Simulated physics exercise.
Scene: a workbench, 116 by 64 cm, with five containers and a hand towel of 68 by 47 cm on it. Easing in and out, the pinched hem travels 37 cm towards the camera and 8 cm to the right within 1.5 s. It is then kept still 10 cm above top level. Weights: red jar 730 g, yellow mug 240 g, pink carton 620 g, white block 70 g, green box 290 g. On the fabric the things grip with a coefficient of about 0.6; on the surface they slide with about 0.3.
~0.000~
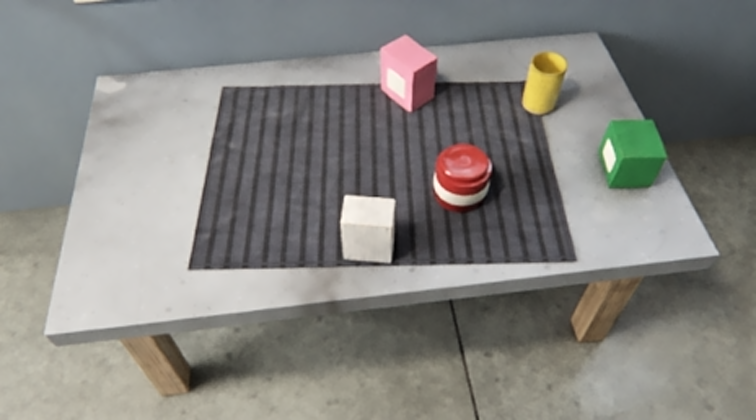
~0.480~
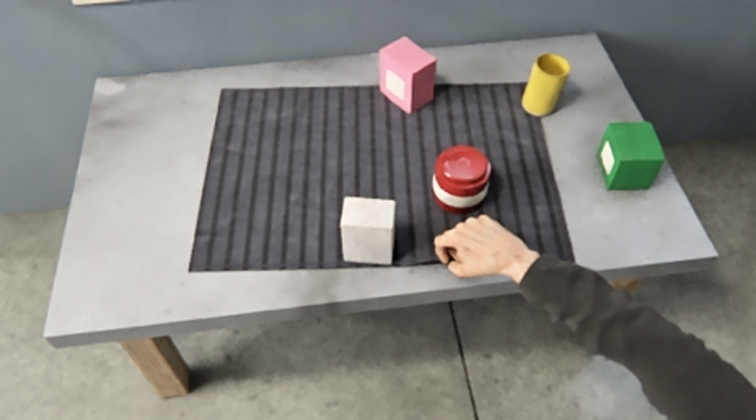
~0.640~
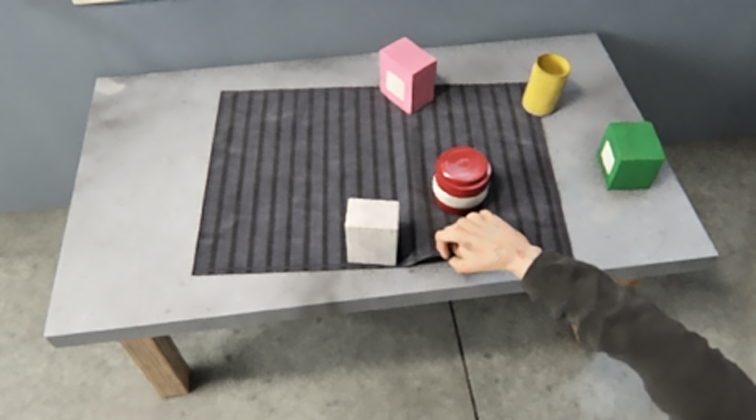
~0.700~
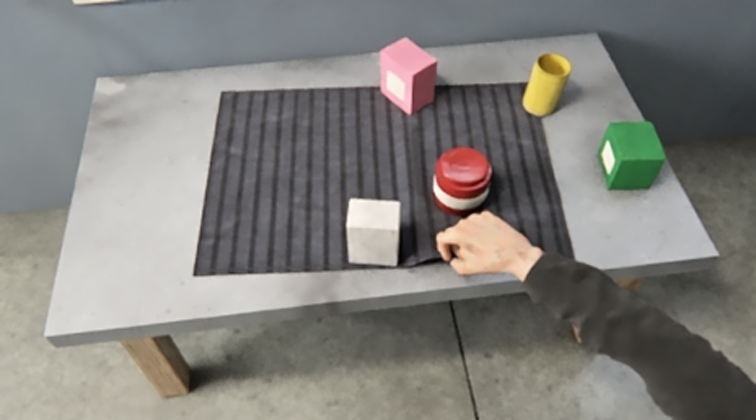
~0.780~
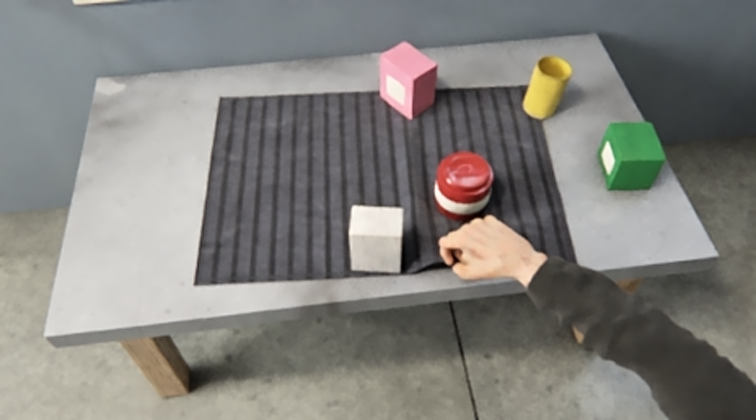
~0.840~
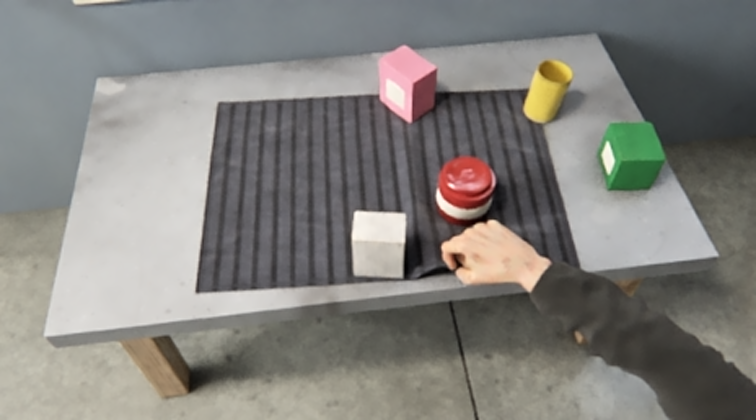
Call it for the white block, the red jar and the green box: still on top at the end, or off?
Call: White block: Off, red jar: Off, green box: Still on top.
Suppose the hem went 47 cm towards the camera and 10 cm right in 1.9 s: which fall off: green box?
In that case the green box holds on.
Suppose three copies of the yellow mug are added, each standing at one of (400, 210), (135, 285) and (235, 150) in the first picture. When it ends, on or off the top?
So it goes: The first one ends up off, the next is still up there, the last ends up off.
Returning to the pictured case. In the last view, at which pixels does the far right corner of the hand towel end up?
In the final picture it's somewhere around (579, 227).
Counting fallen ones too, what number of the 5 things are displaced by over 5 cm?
So we're at 4.
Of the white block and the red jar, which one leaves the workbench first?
The white one leads the way.
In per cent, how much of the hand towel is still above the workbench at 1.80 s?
I'd estimate close to 30 per cent.
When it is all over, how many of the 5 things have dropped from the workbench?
That makes 2.
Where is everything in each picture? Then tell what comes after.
White block (368, 211); red jar (465, 161); green box (639, 138); hand towel corners (188, 270) (223, 87) (577, 261), in the first frame.
Yellow mug (551, 65); hand towel corners (188, 272) (222, 89); grip (448, 261), in the second frame.
White block (373, 213); hand towel corners (192, 275) (221, 91); grip (449, 256), in the third frame.
Hand towel corners (193, 276) (222, 92); grip (450, 258), in the fourth frame.
Yellow mug (552, 67); white block (377, 221); pink carton (409, 60); hand towel corners (194, 286) (220, 98); grip (453, 262), in the fifth frame.
White block (379, 226); red jar (468, 174); green box (637, 140); hand towel corners (195, 293) (218, 103) (581, 273); grip (455, 267), in the sixth frame.
By 1.2 s, 80 % of the hand towel is still over the top; white block 14 cm off its start, red jar 13 cm off its start, pink carton 13 cm off its start.
By 1.5 s, 50 % of the hand towel is still over the top; red jar 26 cm off its start, white block over the edge, pink carton 27 cm off its start.
By 1.8 s, 30 % of the hand towel is still over the top; white block over the edge, red jar over the edge, pink carton 37 cm off its start at (438, 197).
By 2.1 s, 20 % of the hand towel is still over the top; white block over the edge, red jar over the edge, pink carton 41 cm off its start.
By 3.7 s, 20 % of the hand towel is still over the top; white block over the edge, red jar over the edge, green box 0 cm off its start at (637, 140), pink carton 41 cm off its start at (448, 216).
